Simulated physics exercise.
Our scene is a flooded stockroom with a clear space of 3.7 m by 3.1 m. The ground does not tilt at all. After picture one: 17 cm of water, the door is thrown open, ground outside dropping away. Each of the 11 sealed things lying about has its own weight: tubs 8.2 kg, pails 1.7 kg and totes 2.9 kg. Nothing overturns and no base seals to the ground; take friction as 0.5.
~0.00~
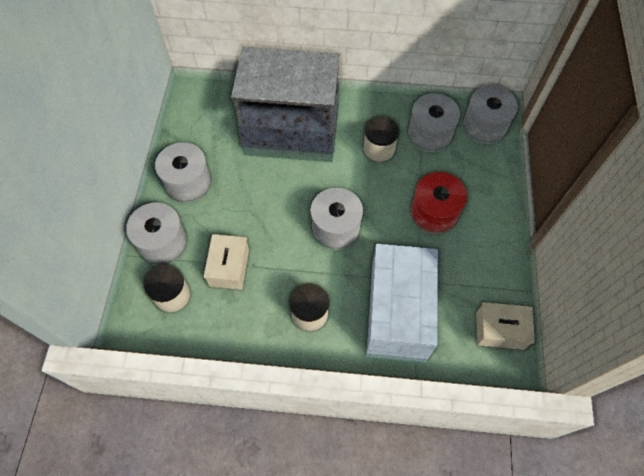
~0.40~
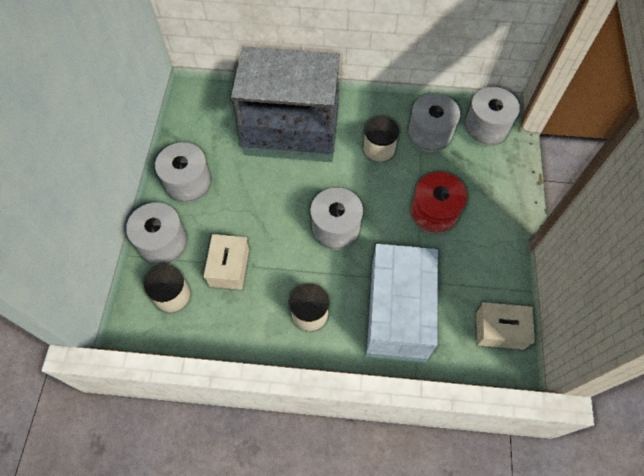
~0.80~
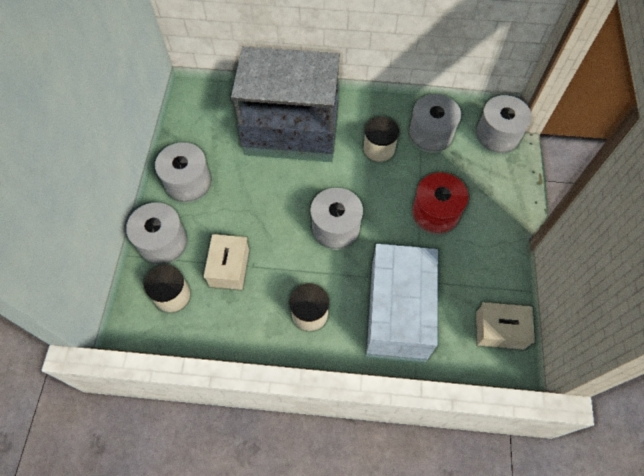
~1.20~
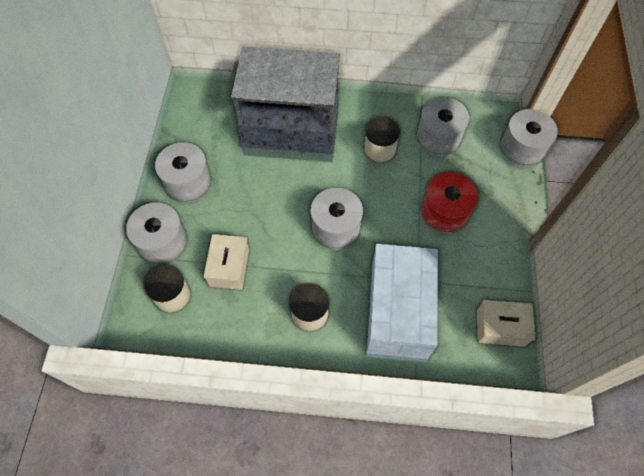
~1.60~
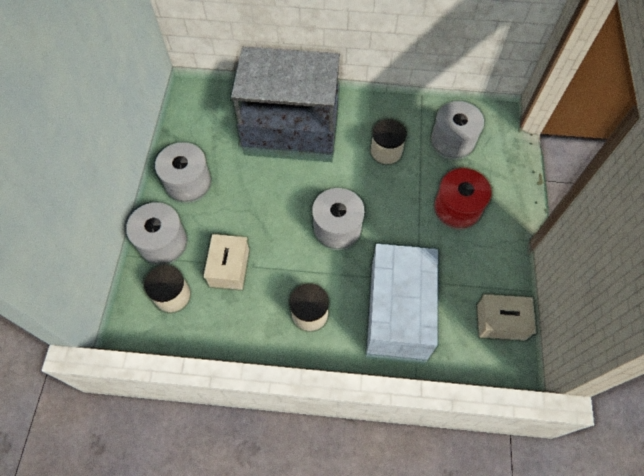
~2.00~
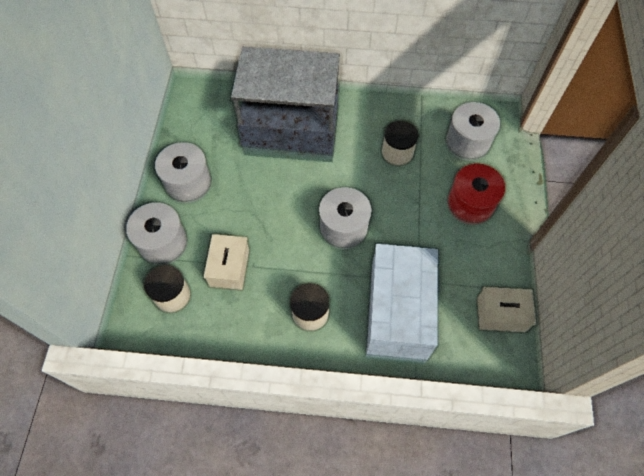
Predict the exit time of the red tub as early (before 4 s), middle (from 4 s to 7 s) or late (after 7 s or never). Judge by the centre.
My guess is it exits before the window opens.
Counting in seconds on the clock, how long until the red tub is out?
At roughly 3.5 seconds.
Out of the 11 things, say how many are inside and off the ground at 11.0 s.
At that moment it comes to 5.
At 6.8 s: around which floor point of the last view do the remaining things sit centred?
Roughly at (304, 248).
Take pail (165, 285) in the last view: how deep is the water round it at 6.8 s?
Depth: Near 11 cm.
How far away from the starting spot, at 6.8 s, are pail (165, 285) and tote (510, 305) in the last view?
Respectively 30 cm and 120 cm.
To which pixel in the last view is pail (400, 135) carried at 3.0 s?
(429, 128), roughly.
After 3.0 s the red tub is near (534, 170), 0.9 m from its start, afloat; 1 of 11 are out; 10 afloat.
After 6.8 s the red tub has gone out (at 3.3 s); 5 of 11 are out; 6 afloat.
After 11.0 s the red tub has gone out (at 3.3 s); 6 of 11 are out; 5 afloat.
After 15.0 s the red tub has gone out (at 3.3 s); 6 of 11 are out; 5 afloat.
